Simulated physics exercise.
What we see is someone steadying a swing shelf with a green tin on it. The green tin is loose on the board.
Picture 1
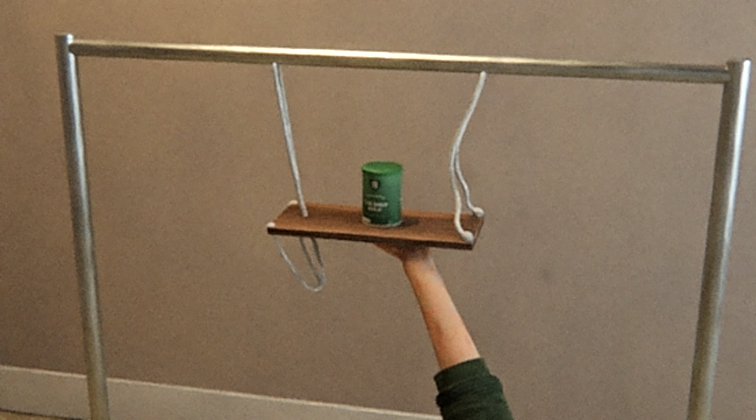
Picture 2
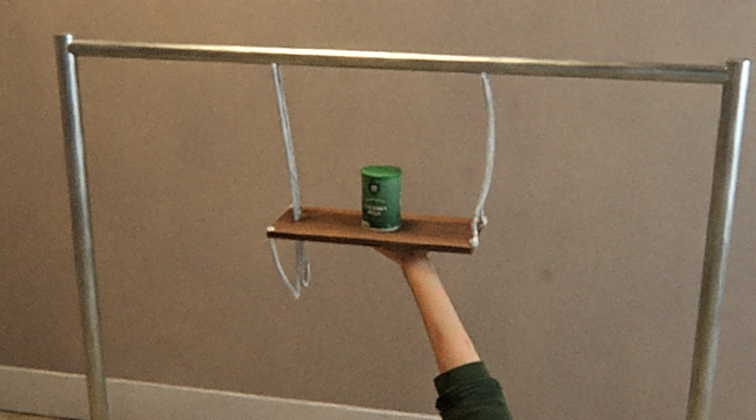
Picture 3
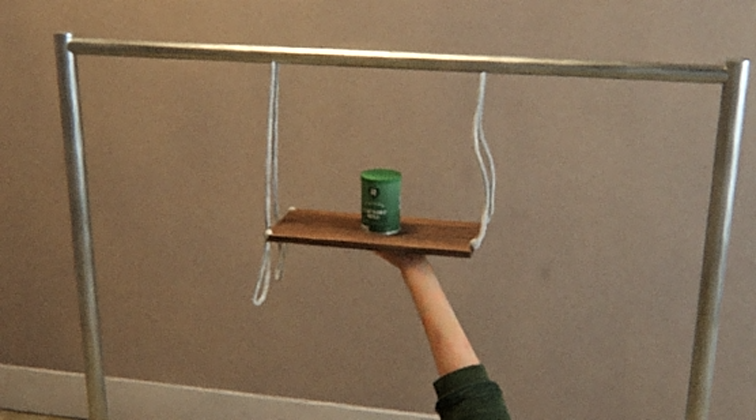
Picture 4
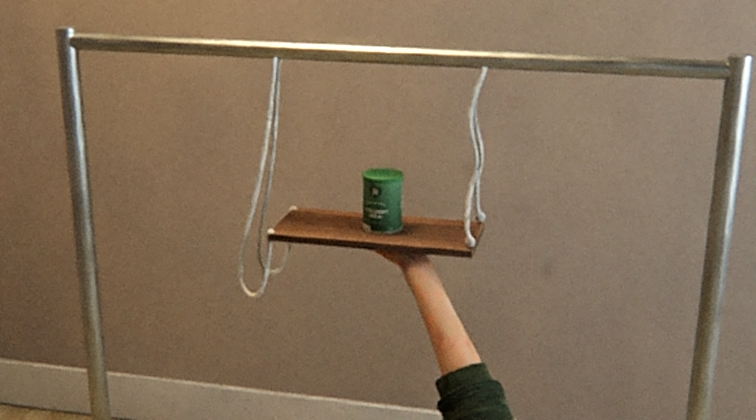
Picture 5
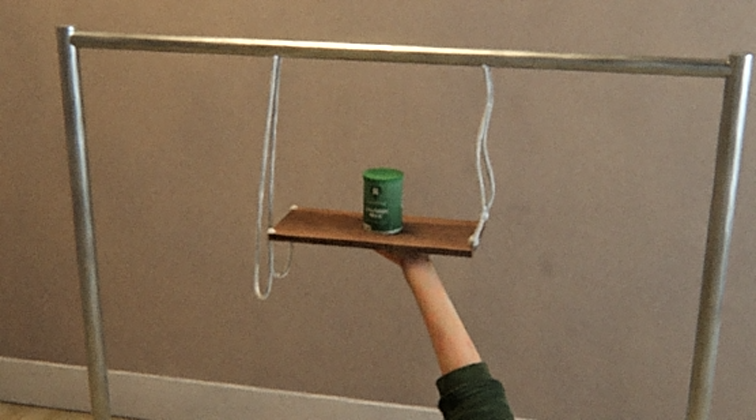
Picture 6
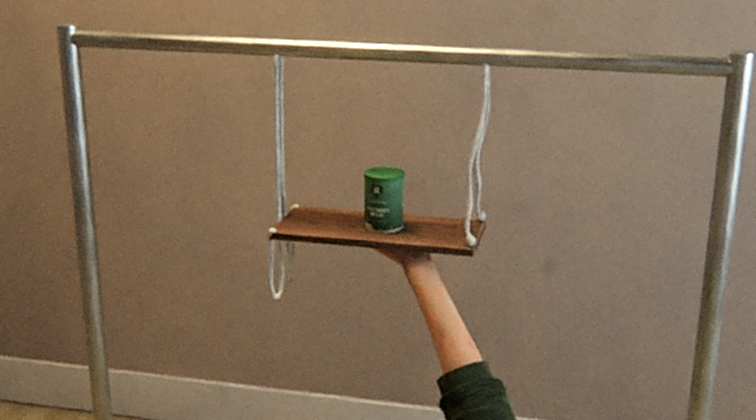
The clip shows a hand supporting a brown swing shelf from below, a green tin standing on the board, beneath a metal bar; the slack white cords sway and shift while the shelf and tin barely move.
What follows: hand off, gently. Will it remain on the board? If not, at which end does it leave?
As it turns out, the green tin slides off to the left.
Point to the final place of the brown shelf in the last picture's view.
It ends at (436, 300).
Then, 0.42 s after the last picture, board tipped 37° down to the left; tin falling near (300, 332).
Then, 0.96 s after the last picture, board tipped 53° down to the left; tin on the floor.
Then, 1.50 s after the last picture, board tipped 47° down to the left; tin on the floor.
At rest, board tipped 49° down to the left; tin on the floor. The green tin falls from the left end.
